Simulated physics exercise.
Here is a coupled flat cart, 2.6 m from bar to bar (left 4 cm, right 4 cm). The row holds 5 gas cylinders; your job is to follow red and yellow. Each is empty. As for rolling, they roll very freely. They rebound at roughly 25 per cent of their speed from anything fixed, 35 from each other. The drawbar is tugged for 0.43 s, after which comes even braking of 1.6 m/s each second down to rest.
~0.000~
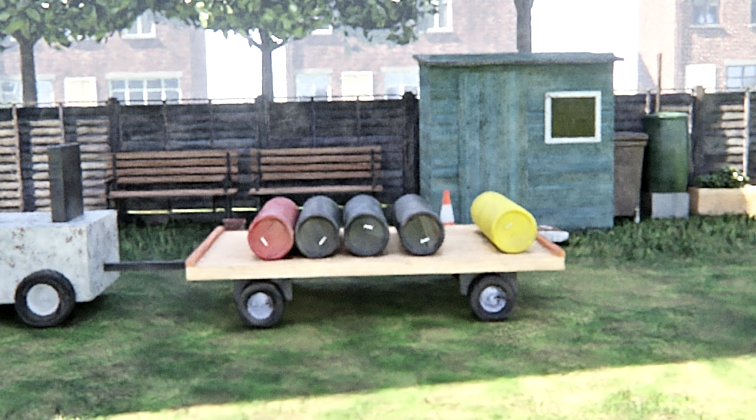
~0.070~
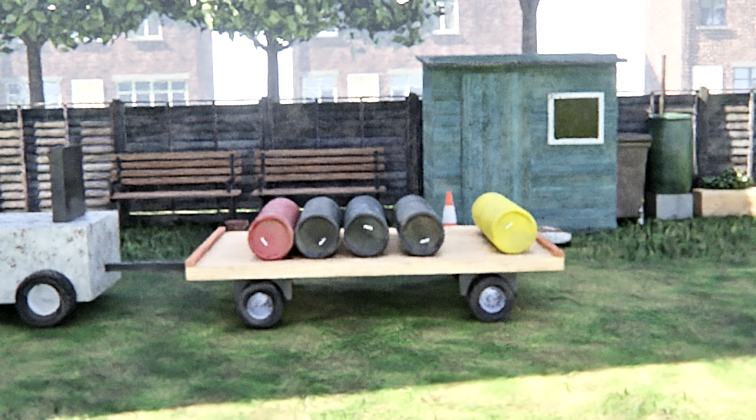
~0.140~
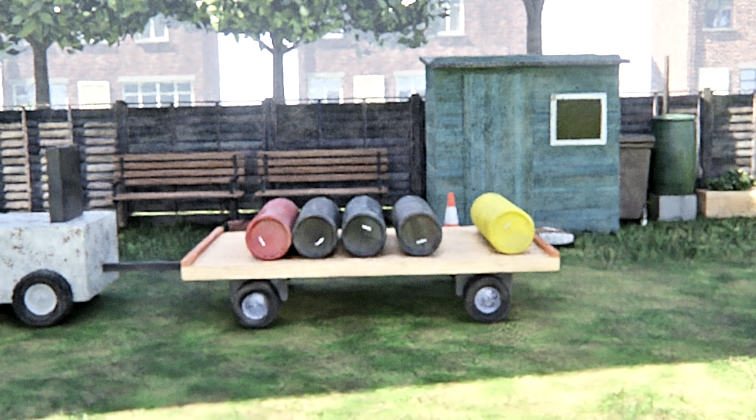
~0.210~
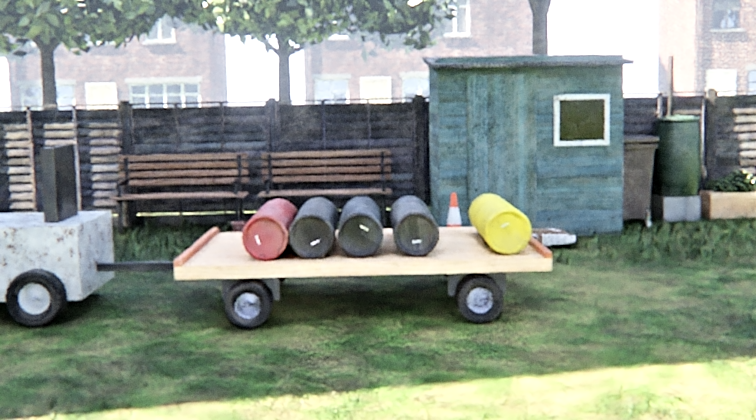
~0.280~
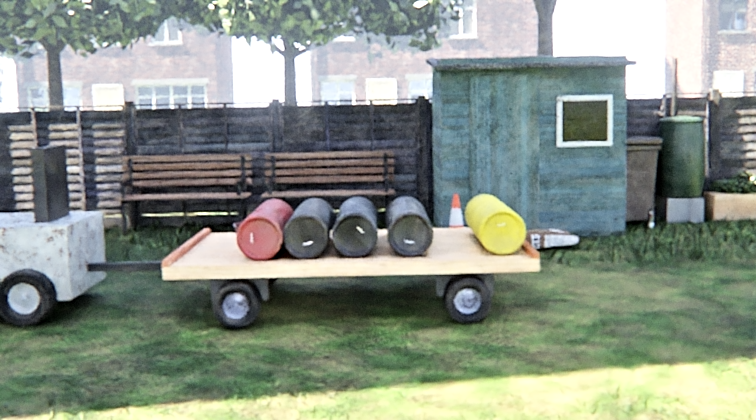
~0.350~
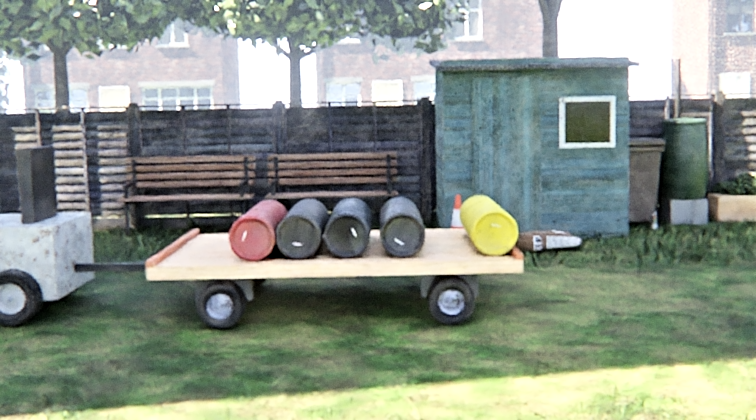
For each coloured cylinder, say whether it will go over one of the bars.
Outcome: I expect red to stay with the cart; I expect yellow to part from the cart.
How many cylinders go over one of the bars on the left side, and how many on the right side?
Left 0, right 1.
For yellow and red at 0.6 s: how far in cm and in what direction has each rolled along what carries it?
Rightward shift: Yellow 35 cm, red 45 cm.
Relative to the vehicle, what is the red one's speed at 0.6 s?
Speed: Approx. 1.0 m/s.
After 0.6 s, red is on the deck, 95 cm from the left bar, rolling right along the cart; yellow is on the deck, 5 cm from the right bar, rolling right along the cart; 0 gone from the cart.
After 0.7 s, red is on the deck, 105 cm from the left bar, rolling right along the cart; yellow is over the right bar and falling; 1 gone from the cart.
After 0.9 s, red is on the deck, 125 cm from the left bar, rolling right along the cart; yellow is over the right bar and falling; 1 gone from the cart.
At rest (5.3 s), red is on the deck, 10 cm from the left bar; yellow is over the right bar and down; 1 gone from the cart.
